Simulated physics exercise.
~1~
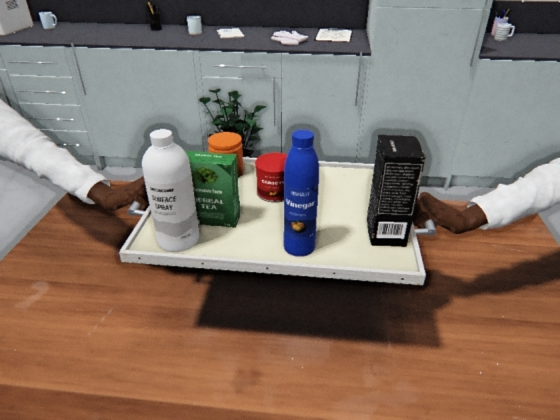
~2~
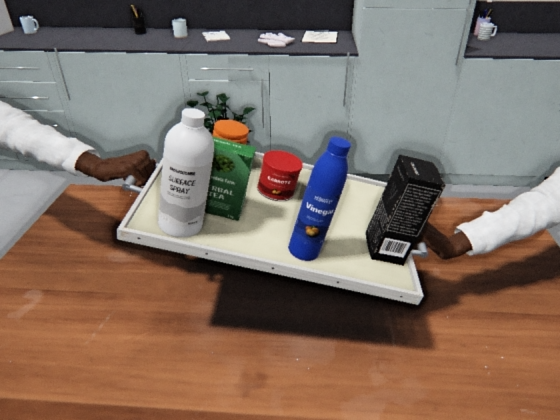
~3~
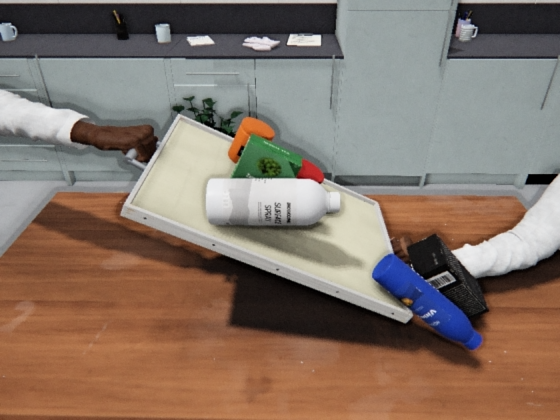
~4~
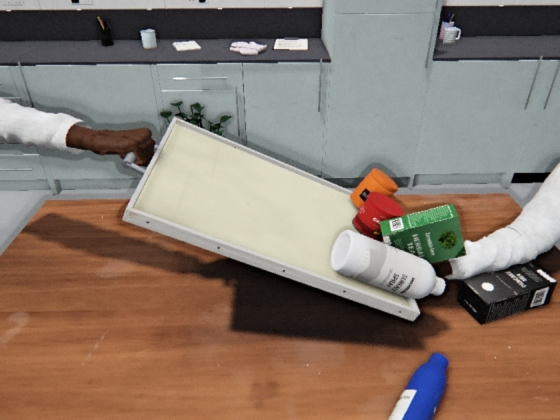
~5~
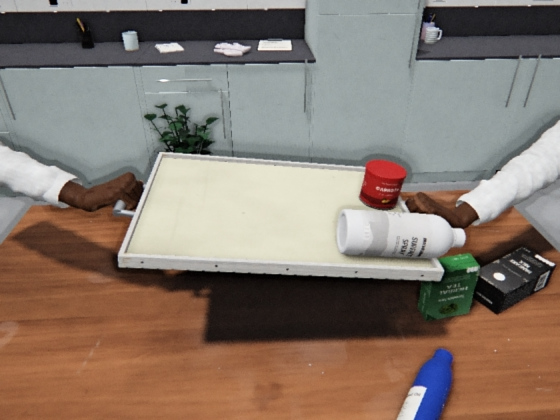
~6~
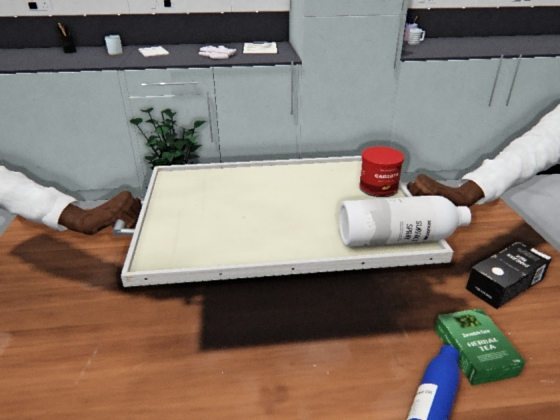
Two hands in white sleeves hold a cream serving tray over a wooden table in a kitchen, seen from the front and slightly above. On it stand a white bottle and green packet at left, an orange jar and red tin behind, and a blue bottle and black carton at right. The right edge dips steeply, and the blue bottle and black carton fall off as the white bottle topples. The rest slides right, and the green packet and orange jar leave the tray as it levels. Only the toppled white bottle and upright red tin remain aboard.
